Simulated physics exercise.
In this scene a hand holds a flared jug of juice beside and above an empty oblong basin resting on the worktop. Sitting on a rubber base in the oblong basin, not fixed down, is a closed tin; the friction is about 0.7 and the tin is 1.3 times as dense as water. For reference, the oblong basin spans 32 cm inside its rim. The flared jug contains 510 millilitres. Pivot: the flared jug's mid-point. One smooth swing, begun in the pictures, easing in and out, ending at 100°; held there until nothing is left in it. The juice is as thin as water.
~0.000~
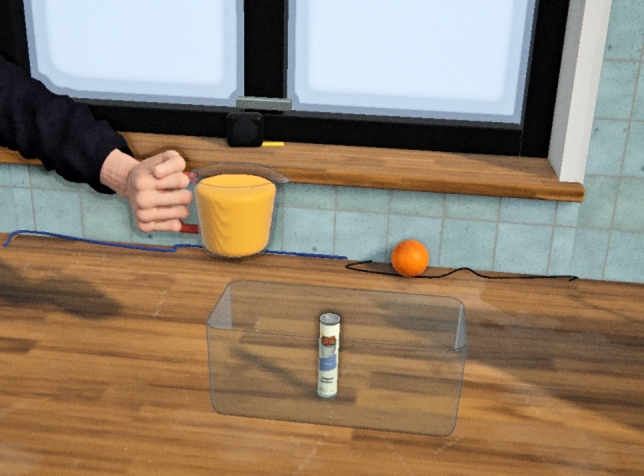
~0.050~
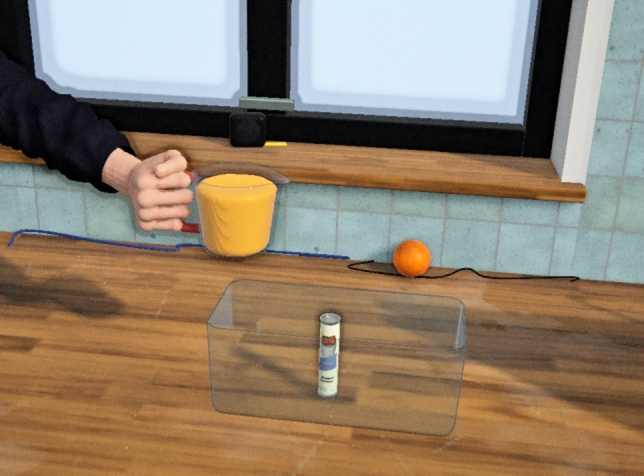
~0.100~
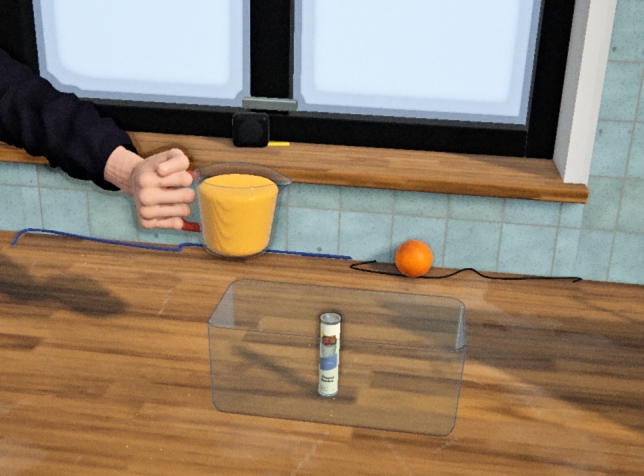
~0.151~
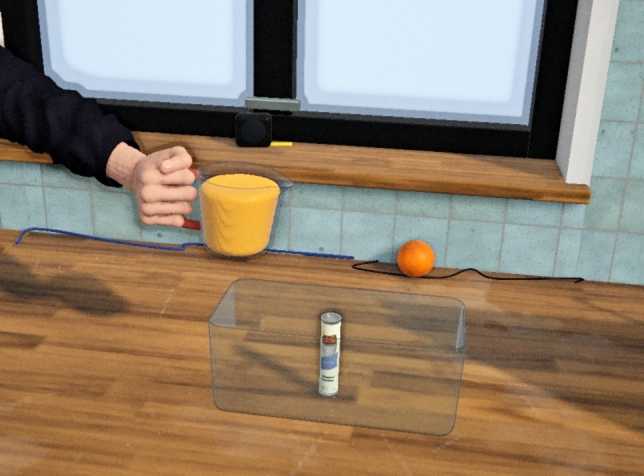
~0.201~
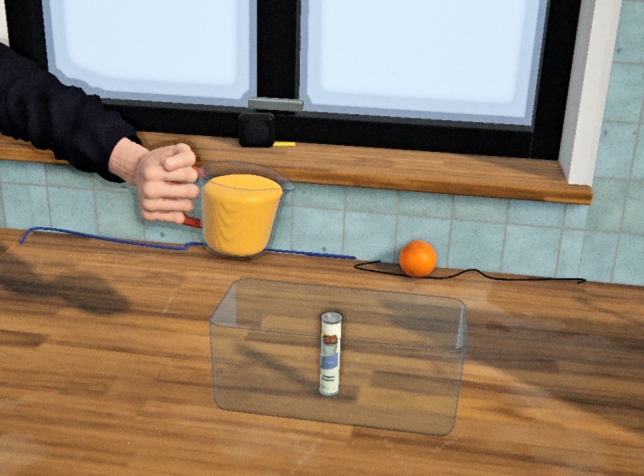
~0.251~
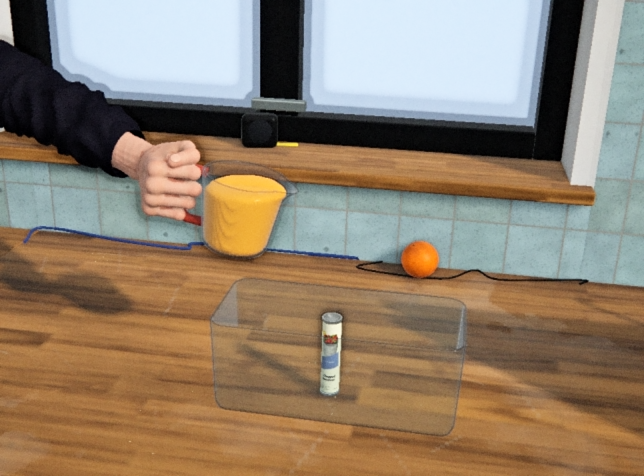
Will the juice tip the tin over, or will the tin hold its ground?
Bet it can't stay vertical.
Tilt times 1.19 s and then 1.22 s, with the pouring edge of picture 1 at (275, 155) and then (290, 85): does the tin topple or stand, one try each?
The tin overturns the first time and stays vertical the second time.
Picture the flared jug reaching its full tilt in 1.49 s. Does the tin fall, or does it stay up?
Outcome - the tin ends up overturned.
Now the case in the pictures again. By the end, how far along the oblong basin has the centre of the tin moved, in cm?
All told, the tin's centre has moved close to 7.5 cm.
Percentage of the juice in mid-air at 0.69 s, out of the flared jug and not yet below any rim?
It comes to about 18 percent.
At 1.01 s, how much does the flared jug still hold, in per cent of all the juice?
18 per cent or so.
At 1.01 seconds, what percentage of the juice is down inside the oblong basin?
Some 66 per cent.
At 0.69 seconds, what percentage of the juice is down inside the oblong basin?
About 8%.
After 0.69 s the tilt is 60° and 73 per cent is still to pour; the tin stands where it began.
After 1.01 s the tilt is 93° and 19 per cent is still to pour; the tin stands where it began.
After 1.35 s the tilt is 100° and 1 per cent is still to pour; the tin lies on its side.
After 1.72 s the tilt is 100° and 0 per cent is still to pour; the tin lies on its side.
In the end the tin lies on its side.
